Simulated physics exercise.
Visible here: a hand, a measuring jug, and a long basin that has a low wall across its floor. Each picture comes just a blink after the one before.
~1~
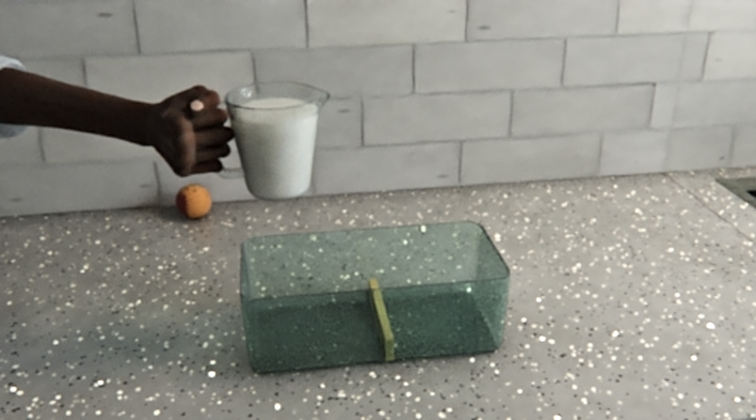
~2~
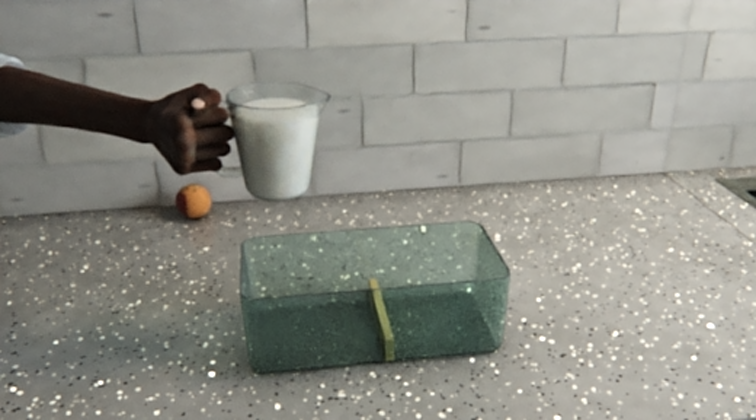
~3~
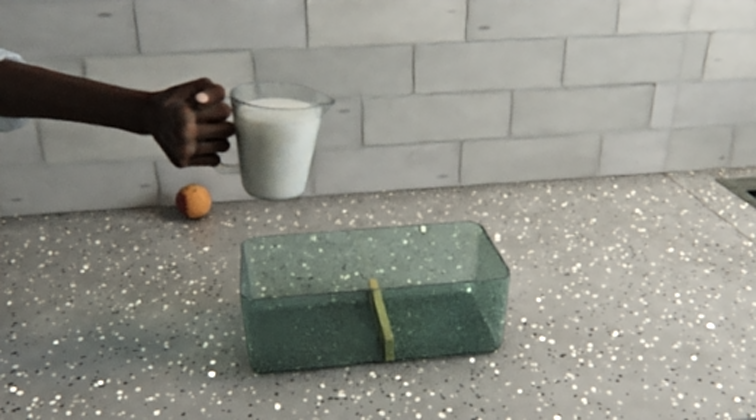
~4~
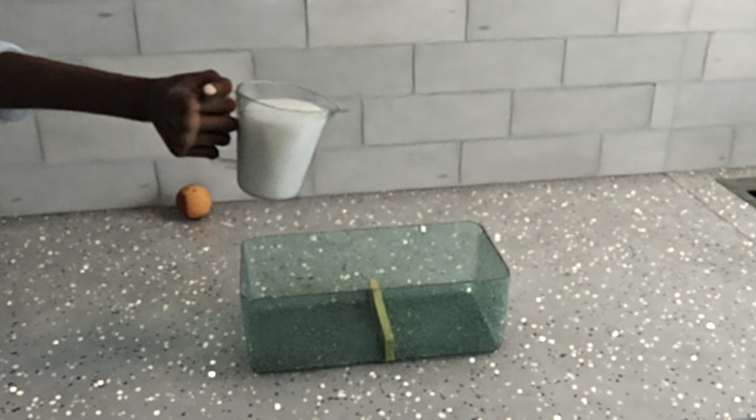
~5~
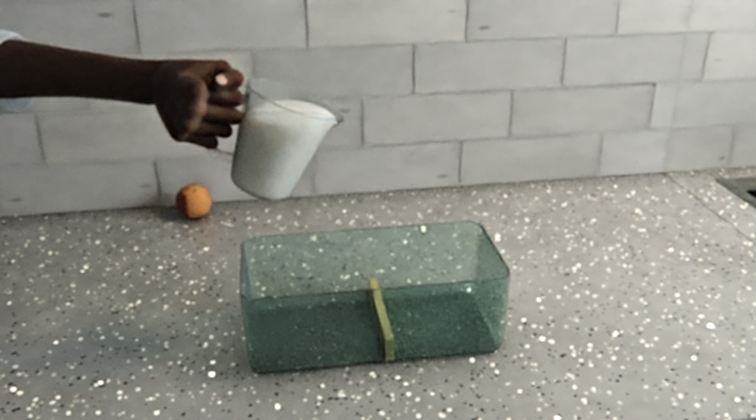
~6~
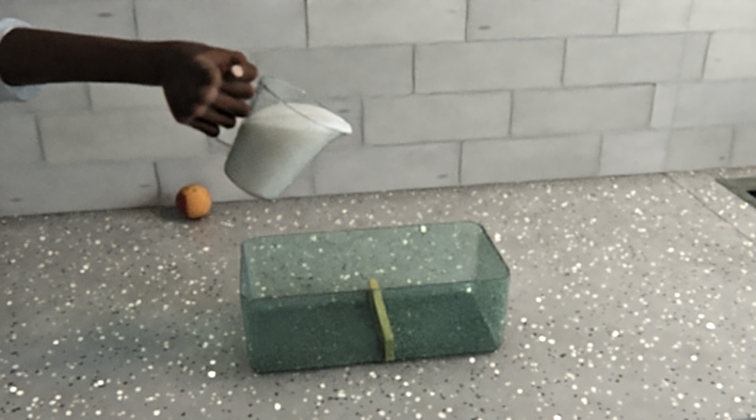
A hand held a clear measuring jug of milk above a long green see-through basin with a low wall across its floor, then tilted the jug to the right, slowly at first, then more steeply.
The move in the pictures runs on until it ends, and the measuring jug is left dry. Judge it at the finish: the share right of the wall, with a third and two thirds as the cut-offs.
At the finish, the right of the wall has a third to two thirds.
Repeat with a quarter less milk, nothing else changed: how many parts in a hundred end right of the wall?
Estimate: Close to 45 per cent.
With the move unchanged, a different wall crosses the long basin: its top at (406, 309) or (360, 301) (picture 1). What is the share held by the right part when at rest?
Around 25 percent in try one and around 85 percent in try two.
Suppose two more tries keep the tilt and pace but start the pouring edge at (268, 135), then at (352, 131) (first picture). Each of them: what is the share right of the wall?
It comes to 10 % the first time and 70 % the second.
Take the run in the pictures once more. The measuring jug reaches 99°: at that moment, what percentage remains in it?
Remaining fraction: Approx. 45 %.
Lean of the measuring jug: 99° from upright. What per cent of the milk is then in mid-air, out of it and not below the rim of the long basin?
Somewhere around 30 per cent of it.
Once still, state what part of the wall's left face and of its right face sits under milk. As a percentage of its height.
The left side sits at 30 per cent and the right side at 40.
A moment on, the measuring jug is tipped on its side and 45 per cent is still to pour, 0 is left of the wall and 23 right of it.
Next, the measuring jug is tipped right over and 3 per cent is still to pour, 33 is left of the wall and 54 right of it.
Then the measuring jug is tipped right over and 0 per cent is still to pour, 43 is left of the wall and 54 right of it.
Later the measuring jug is tipped right over and 0 per cent is still to pour, 43 is left of the wall and 55 right of it.
At rest 43 per cent lies left of the wall, 55 right of it and 2 outside.
